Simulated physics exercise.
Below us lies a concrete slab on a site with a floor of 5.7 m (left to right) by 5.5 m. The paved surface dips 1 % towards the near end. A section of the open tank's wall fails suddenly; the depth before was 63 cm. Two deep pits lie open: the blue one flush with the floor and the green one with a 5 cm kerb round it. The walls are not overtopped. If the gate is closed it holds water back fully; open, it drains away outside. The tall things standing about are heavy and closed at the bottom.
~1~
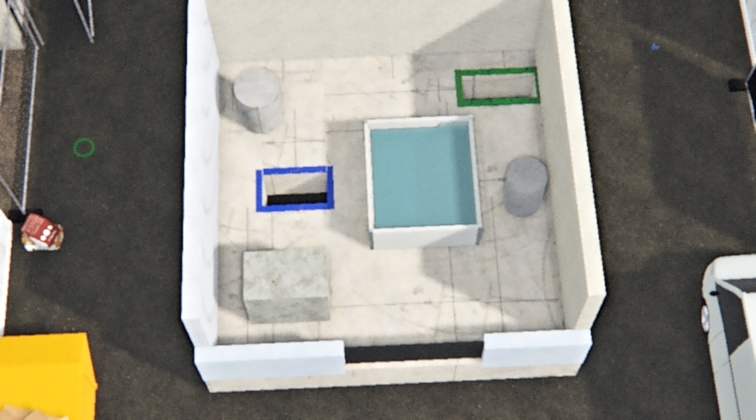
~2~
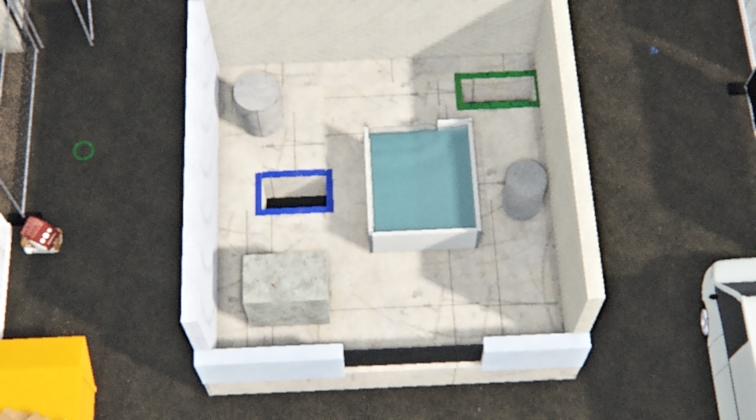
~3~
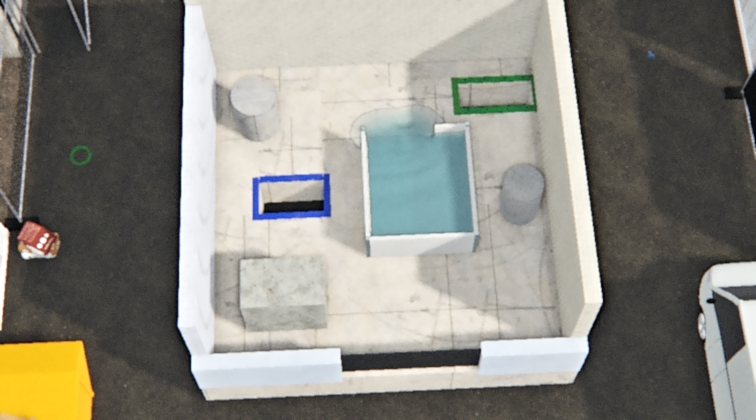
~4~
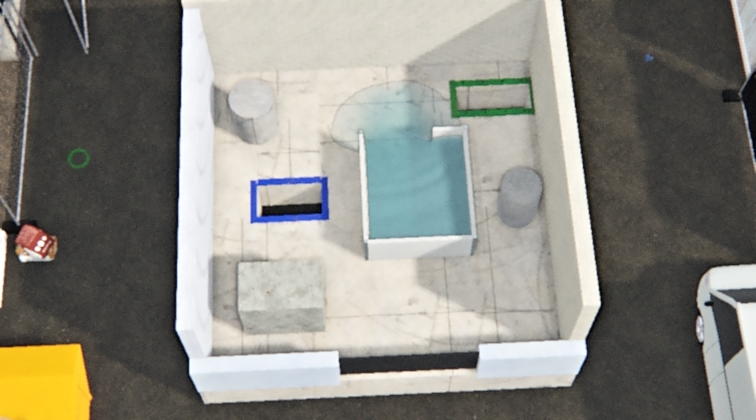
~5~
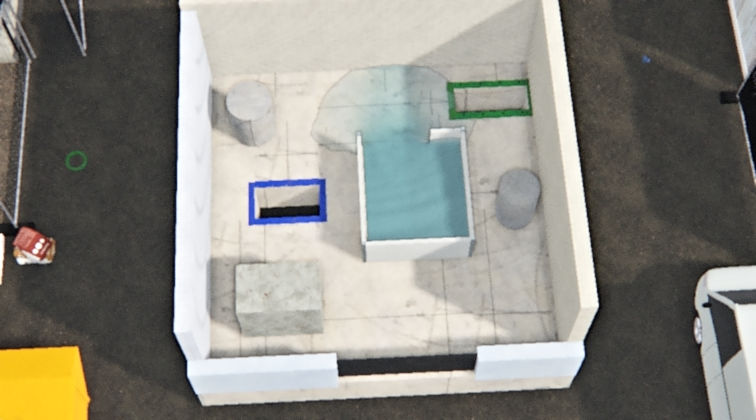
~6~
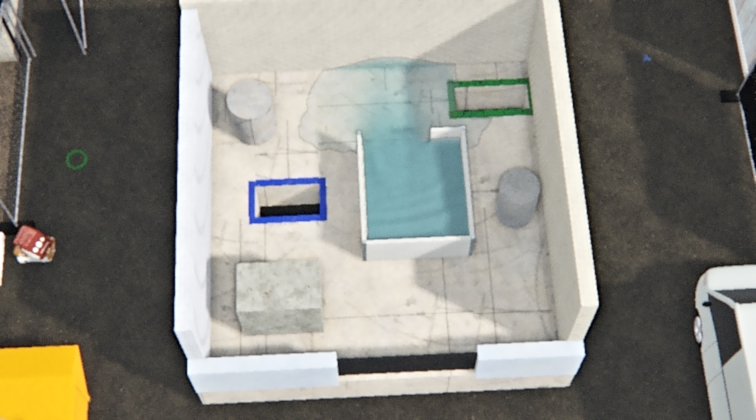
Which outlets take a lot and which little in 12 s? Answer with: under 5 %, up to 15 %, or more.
The gate opening takes less than 5 %; the blue pit takes over 15 %; the green pit takes above 15 %.
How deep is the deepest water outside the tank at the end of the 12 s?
About 6 cm.
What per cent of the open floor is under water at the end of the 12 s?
About 90 per cent.
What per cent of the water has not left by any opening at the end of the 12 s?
Some 50 per cent remains.
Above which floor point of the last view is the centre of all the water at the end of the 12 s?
Around (381, 205).
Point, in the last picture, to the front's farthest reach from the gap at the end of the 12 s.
Near (211, 372).
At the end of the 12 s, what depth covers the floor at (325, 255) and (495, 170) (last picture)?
Roughly 2 and 2 cm, in turn.
A moment later water covers 20 % of the floor and is deepest (38 cm) near (384, 73); gone so far, the gate opening 0 %, the blue pit 0 %, the green pit 0 %.
Soon after water covers 25 % of the floor and is deepest (36 cm) near (213, 98); gone so far, the gate opening 0 %, the blue pit 0 %, the green pit 3 %.
Next water covers 40 % of the floor and is deepest (26 cm) near (223, 107); gone so far, the gate opening 0 %, the blue pit 1 %, the green pit 12 %.
Later on water covers 70 % of the floor and is deepest (12 cm) near (244, 106); gone so far, the gate opening 0 %, the blue pit 12 %, the green pit 24 %.
At the end water covers 90 % of the floor and is deepest (6 cm) near (301, 368); gone so far, the gate opening 0 %, the blue pit 23 %, the green pit 28 %.
